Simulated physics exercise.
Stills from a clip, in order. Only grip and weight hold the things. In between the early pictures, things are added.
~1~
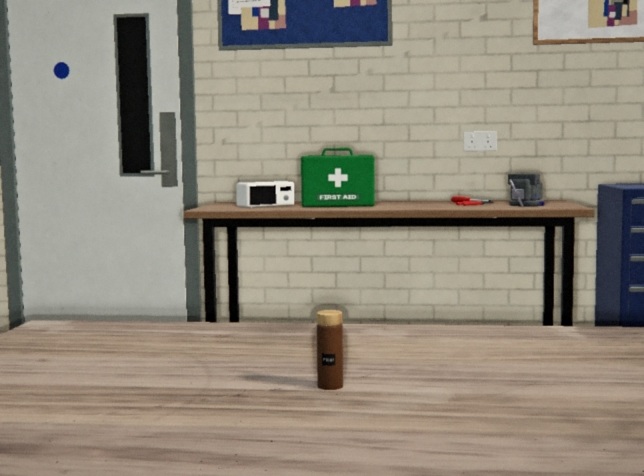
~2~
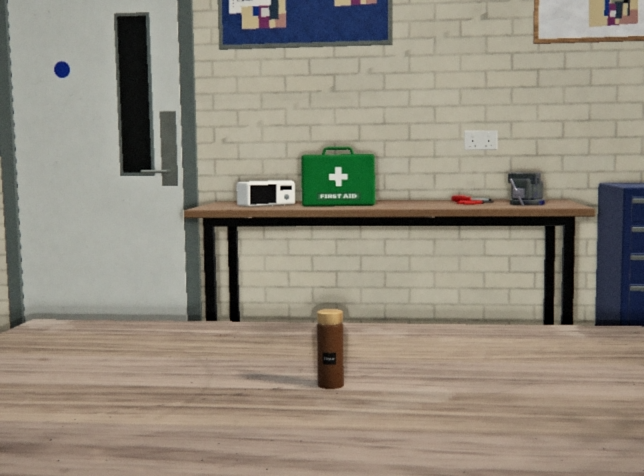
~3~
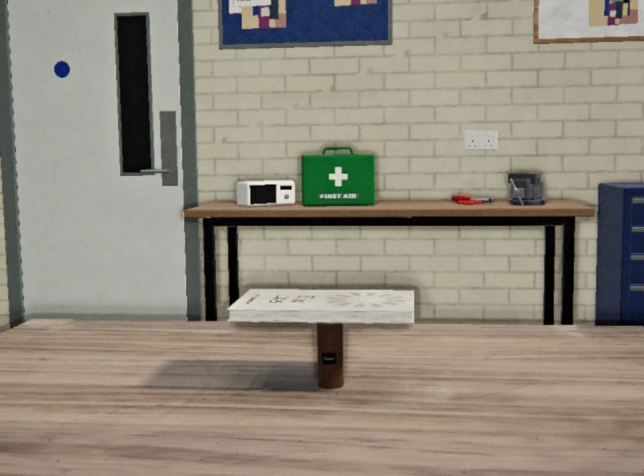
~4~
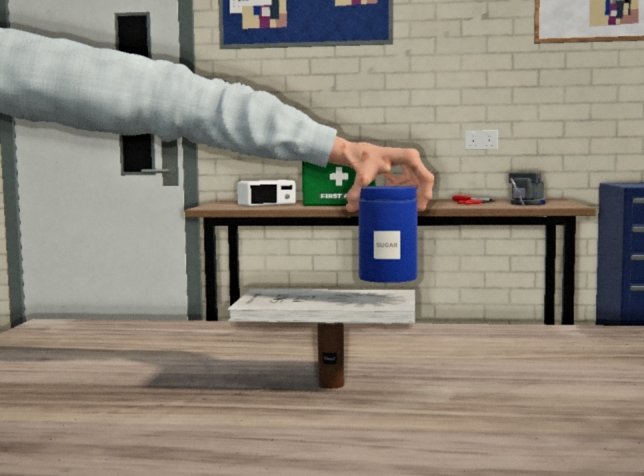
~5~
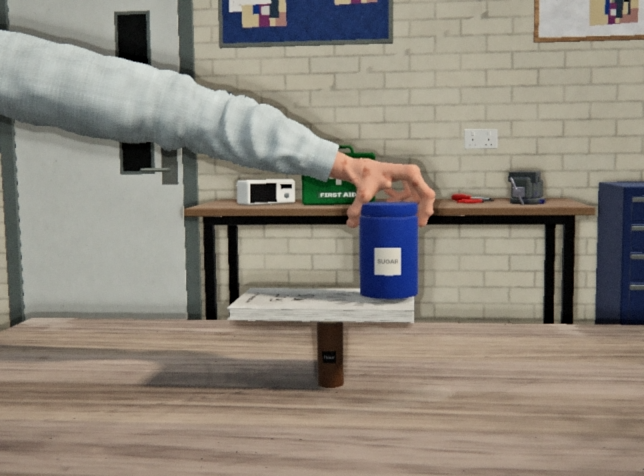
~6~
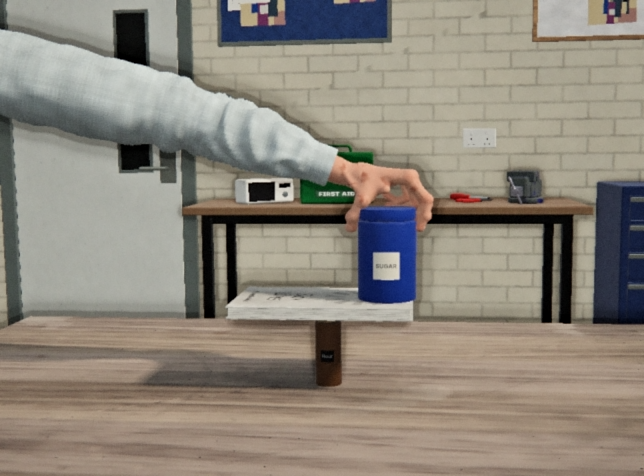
A white book appears lying flat across the top of a small brown bottle with a tan lid, which stands alone on a wooden table at first. Then a hand in a pale blue sleeve, reaching in from the left, lowers a blue jar onto the book's right side and keeps hold of it.
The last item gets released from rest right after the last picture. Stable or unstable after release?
Unstable.
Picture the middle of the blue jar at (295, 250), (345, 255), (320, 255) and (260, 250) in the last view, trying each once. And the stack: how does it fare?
Try 1: Topples; try 2: Stands; try 3: Stands; try 4: Topples.
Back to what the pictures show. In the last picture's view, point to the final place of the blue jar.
Close to pixel (483, 364).
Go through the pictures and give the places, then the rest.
In the first frame, the last thing is not in view yet.
In the second frame, the last thing is not in view yet.
In the third frame, the last thing is not in view yet; white book (326, 305).
The fourth frame shows on its way; blue jar (388, 233); white book (326, 305).
The fifth frame shows on its way; blue jar (389, 248); white book (326, 304).
The sixth frame shows set down, still held; blue jar (387, 254); white book (324, 303).
Then, 0.40 s after the last picture, blue jar now fallen; white book tipped 65° from how it was; brown shaker tipped 5° from how it was.
Then, 0.80 s after the last picture, white book and brown shaker now fallen.
By the end, fallen, white book, blue jar and brown shaker. Seen from the same camera at the end, blue jar near (483, 364). The stack gives way.
